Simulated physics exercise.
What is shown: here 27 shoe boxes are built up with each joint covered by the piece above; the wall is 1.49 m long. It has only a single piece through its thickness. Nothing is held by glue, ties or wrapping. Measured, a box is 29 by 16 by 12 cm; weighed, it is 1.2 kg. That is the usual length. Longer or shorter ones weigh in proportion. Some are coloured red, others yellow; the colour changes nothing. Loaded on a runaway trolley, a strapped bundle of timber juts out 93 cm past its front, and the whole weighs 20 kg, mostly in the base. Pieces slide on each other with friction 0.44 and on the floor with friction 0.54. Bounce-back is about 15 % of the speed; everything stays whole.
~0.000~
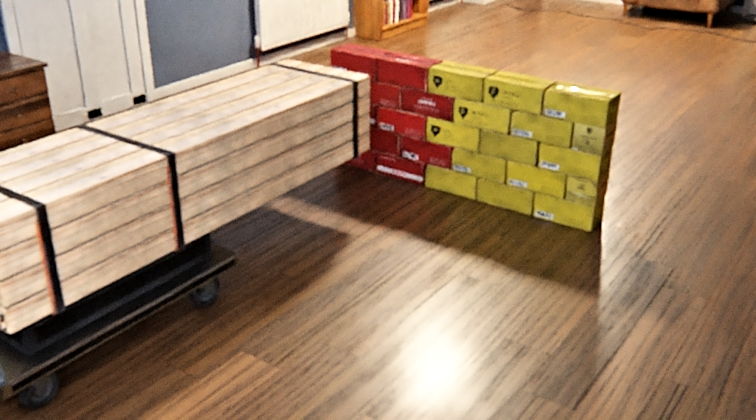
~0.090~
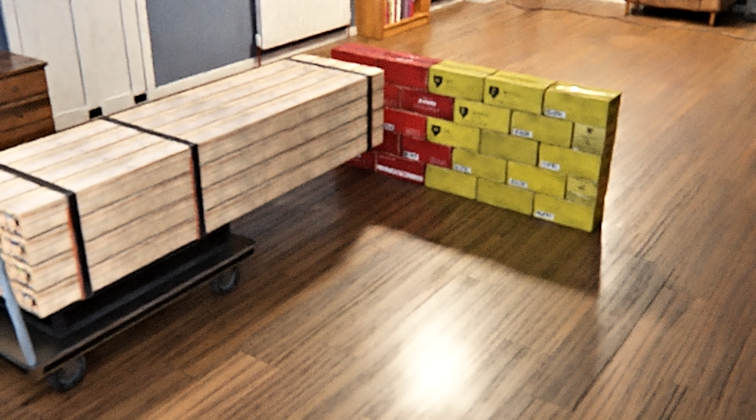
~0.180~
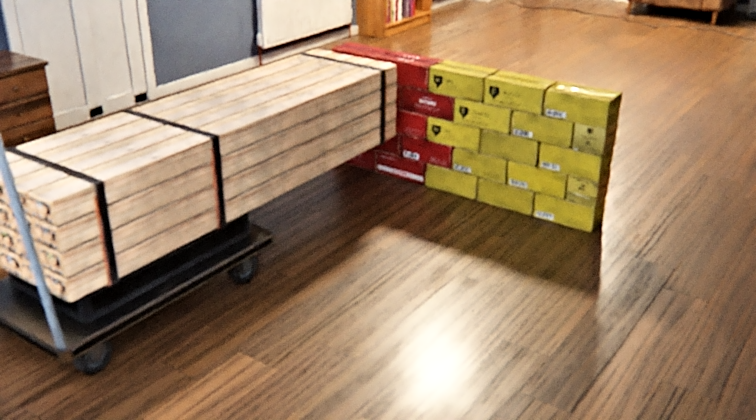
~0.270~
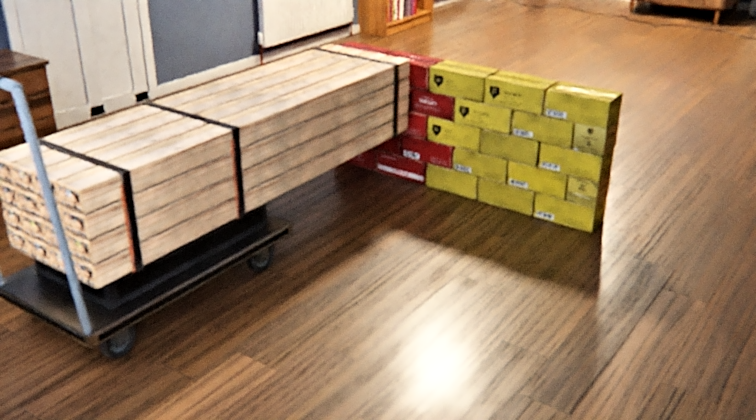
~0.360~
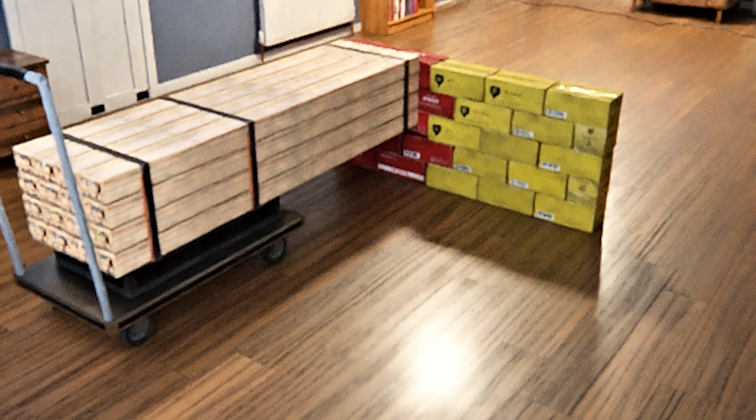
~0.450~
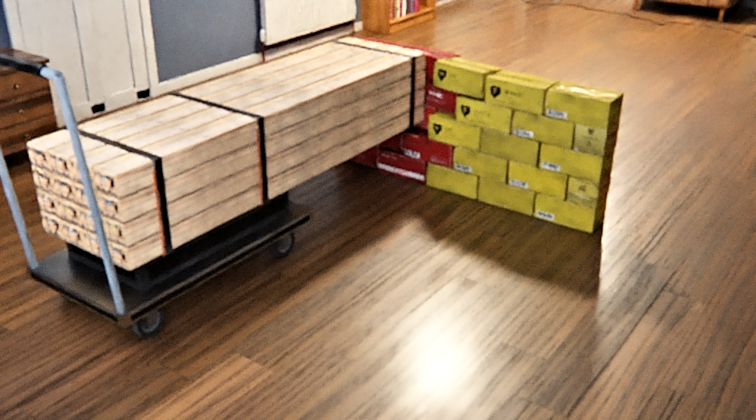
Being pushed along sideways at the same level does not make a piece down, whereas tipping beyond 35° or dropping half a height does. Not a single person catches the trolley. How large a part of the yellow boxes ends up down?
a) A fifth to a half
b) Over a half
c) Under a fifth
Under a fifth (c).
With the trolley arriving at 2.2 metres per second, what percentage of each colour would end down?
The yellow would finish 10 in a hundred down, the red 80 in a hundred.
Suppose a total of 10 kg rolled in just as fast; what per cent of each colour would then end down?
Yellow 10, red 80 %.
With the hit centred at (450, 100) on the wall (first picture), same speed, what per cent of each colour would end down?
Down at the end: Yellow 60 percent, red 50 percent.
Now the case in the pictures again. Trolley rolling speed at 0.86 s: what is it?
About 0.5 m/s.
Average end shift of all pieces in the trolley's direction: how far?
Mean shift: Roughly 20 cm.
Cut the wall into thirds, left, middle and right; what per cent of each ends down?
Per cent by third - left: 90; middle: 30; right: 0.
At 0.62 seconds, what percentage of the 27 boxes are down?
0 %.
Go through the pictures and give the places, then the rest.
In the first frame (each place is the centre of the face we see best; the camera moves round a little), load (363, 102) 37 cm short of the wall; top yellow box (575, 109); top red box (402, 75); all as stacked.
In the second frame, load (377, 95) 26 cm short of the wall; top yellow box (575, 109).
In the third frame, load (390, 90) 15 cm short of the wall; top yellow box (575, 109).
In the fourth frame, load (403, 84) 48 mm short of the wall; top yellow box (576, 109).
In the fifth frame, load (413, 79) 38 mm into the wall's line; top yellow box (576, 109); 7 have shifted.
In the sixth frame, load (420, 76) 10 cm into the wall's line; top yellow box (576, 110); 11 have shifted.
By 0.62 s, load 18 cm past the wall's line, still rolling; none of the 15 yellow boxes down (0 of 27 in all colours); top yellow box unmoved; top red box tilted 24°, 57 mm lower.
By 0.86 s, load 30 cm past the wall's line, still rolling; 1 of the 15 yellow boxes down (11 of 27 in all colours); top yellow box unmoved; top red box on its side.
When it is over (1.7 s), load 66 cm past the wall's line, still rolling; 1 of the 15 yellow boxes down (11 of 27 in all colours); top yellow box unmoved; top red box on its side. That is 7 per cent. In pixels of the last frame, middles, top yellow box near (583, 104), top red box near (503, 120).
